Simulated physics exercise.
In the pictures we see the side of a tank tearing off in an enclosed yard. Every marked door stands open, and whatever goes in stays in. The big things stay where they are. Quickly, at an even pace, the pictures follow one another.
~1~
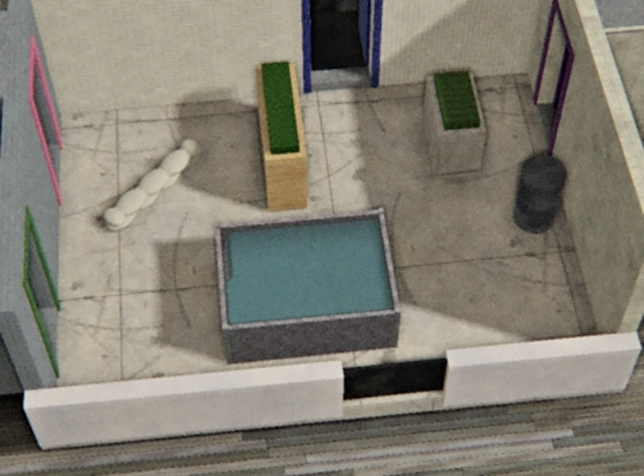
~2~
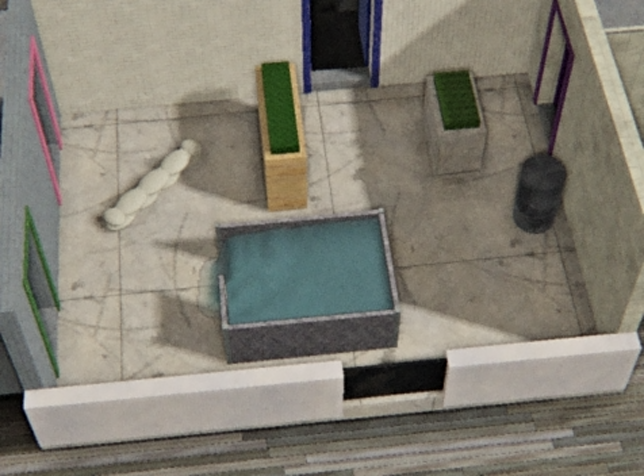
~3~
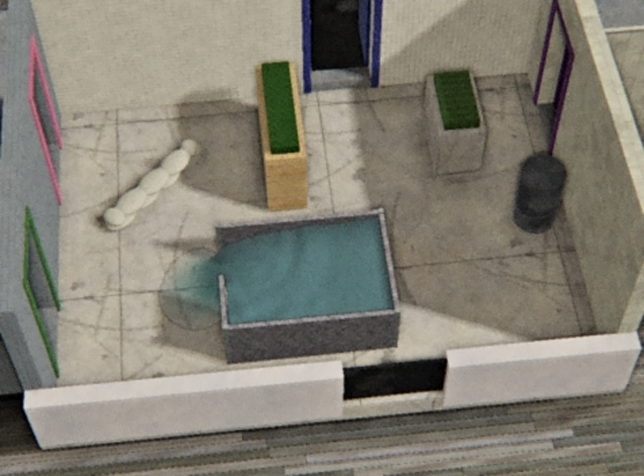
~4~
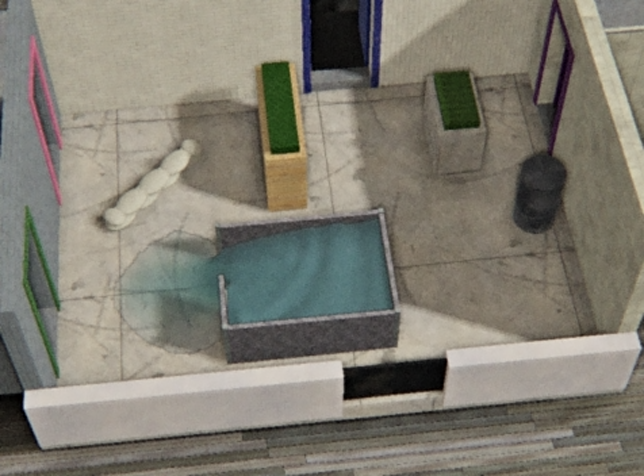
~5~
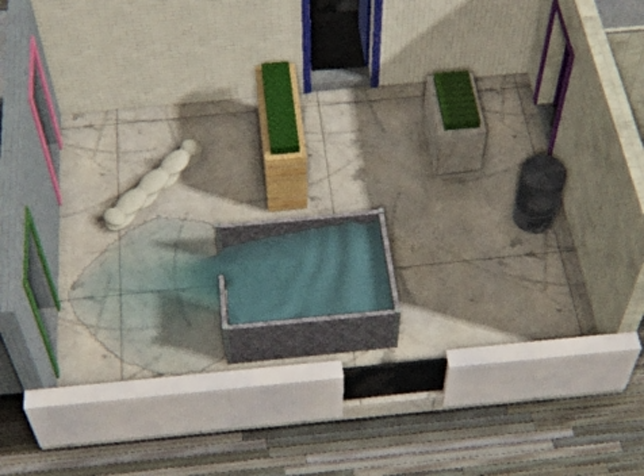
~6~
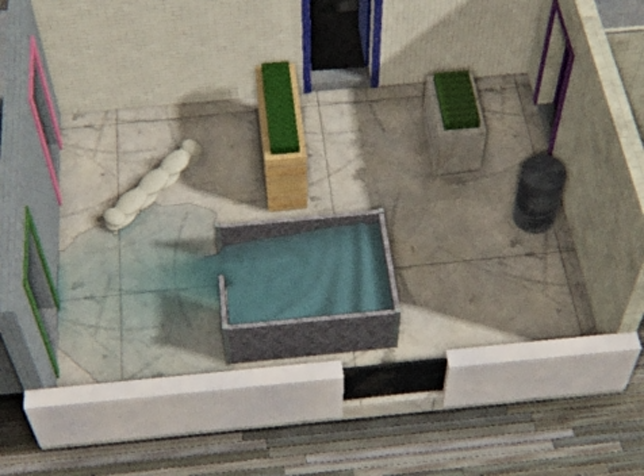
Water in an open grey tank broke out through its left side and spread in a widening pool across the yard floor, reaching the wall with the green-framed opening and the white knobbly object.
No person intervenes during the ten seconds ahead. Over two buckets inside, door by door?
As I see it, the purple door holds up fine I think. The green door gets overrun I think. The blue door holds up fine I think. The pink door holds up fine I think.
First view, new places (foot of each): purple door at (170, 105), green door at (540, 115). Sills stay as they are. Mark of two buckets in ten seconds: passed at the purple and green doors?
Purple: Overshoots; green: Undershoots.
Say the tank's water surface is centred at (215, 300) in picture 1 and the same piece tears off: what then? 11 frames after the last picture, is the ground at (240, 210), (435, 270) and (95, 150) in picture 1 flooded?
Readings in order: No flood; no flood; flood.
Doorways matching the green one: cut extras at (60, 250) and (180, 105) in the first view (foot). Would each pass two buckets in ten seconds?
Note, in sequence - door one ends up higher; door two ends up lower.
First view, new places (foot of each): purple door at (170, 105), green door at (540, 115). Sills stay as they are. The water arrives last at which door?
Answer: The one in green.
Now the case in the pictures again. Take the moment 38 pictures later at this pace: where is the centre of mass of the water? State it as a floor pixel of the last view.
Roughly (227, 269).
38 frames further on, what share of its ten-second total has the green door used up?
By then roughly 95 percent of the ten-second total is in.
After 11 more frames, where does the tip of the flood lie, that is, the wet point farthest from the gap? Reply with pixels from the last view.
My guess would be about (61, 123).
A moment on, water covers 25 % of the floor; the purple door not reached, the green door over two buckets in, the blue door not reached, the pink door wet at the sill, nothing in.
Next, water covers 30 % of the floor; the purple door not reached, the green door far over two buckets in, the blue door not reached, the pink door wet at the sill, nothing in.
Then, water covers 45 % of the floor; the purple door not reached, the green door far over two buckets in, the blue door not reached, the pink door wet at the sill, nothing in.
Later, water covers 65 % of the floor; the purple door not reached, the green door far over two buckets in, the blue door wet at the sill, nothing in, the pink door wet at the sill, nothing in.
In the end, water covers 90 % of the floor; the purple door wet at the sill, nothing in, the green door far over two buckets in, the blue door wet at the sill, nothing in, the pink door wet at the sill, nothing in.
